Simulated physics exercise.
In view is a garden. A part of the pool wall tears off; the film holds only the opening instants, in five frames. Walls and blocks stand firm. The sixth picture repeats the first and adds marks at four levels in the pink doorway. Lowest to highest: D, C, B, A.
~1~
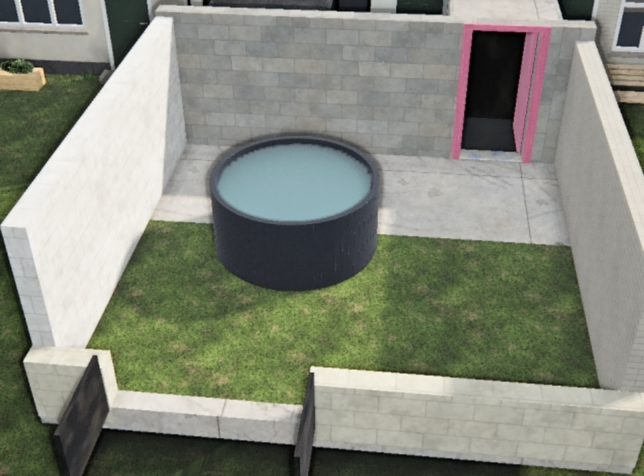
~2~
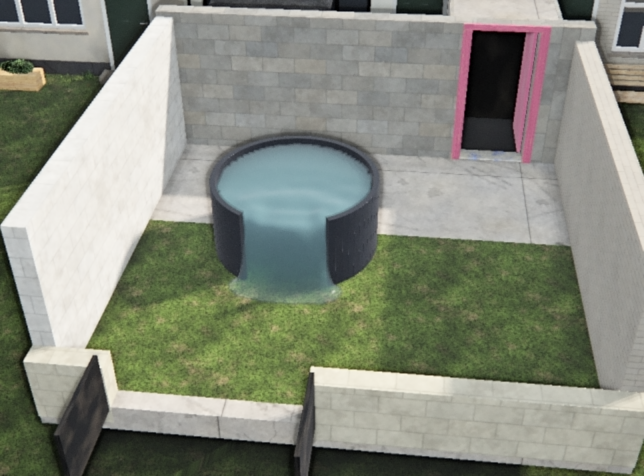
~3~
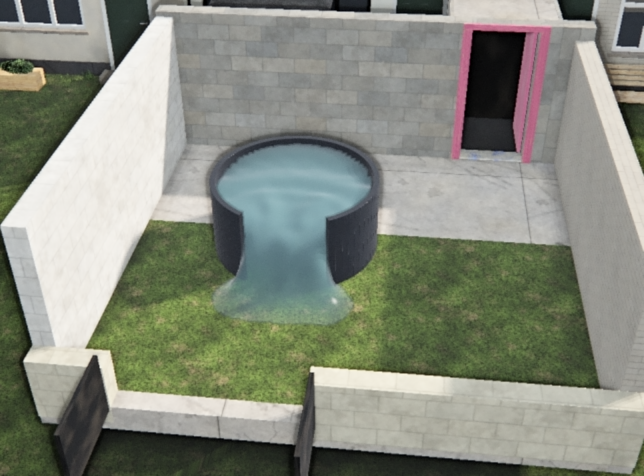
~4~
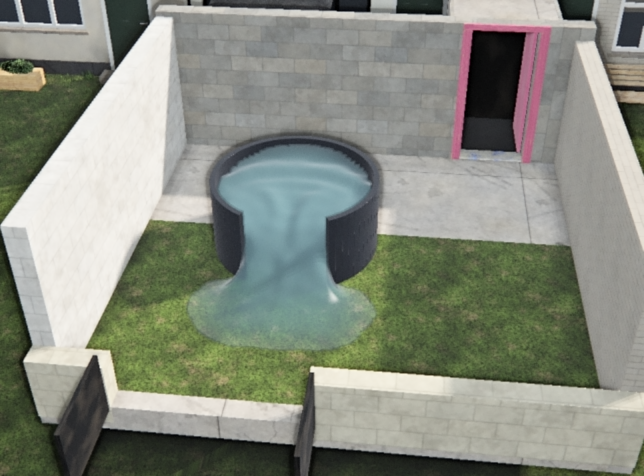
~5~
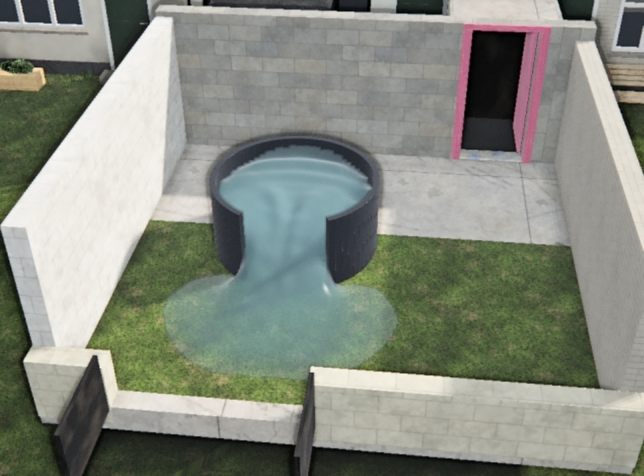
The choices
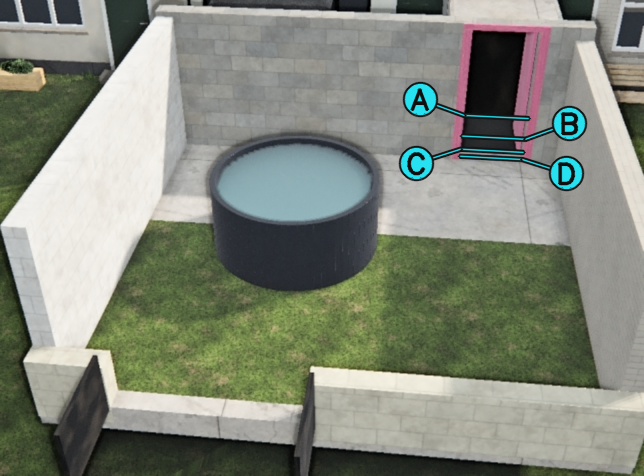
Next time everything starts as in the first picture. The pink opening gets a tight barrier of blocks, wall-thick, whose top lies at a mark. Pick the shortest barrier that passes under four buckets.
That is mark D.
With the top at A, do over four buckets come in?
No, not at all.
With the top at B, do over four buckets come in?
No, not at all.
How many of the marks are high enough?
All four.
On the marked copy, A at (496, 116); B at (493, 137); C at (492, 150); D at (491, 157); from the bottom up D, C, B, A.
If A is chosen, nothing gets over.
If B is chosen, nothing gets over.
If C is chosen, nothing gets over.
If D is chosen, a splash gets over, under a bucket.
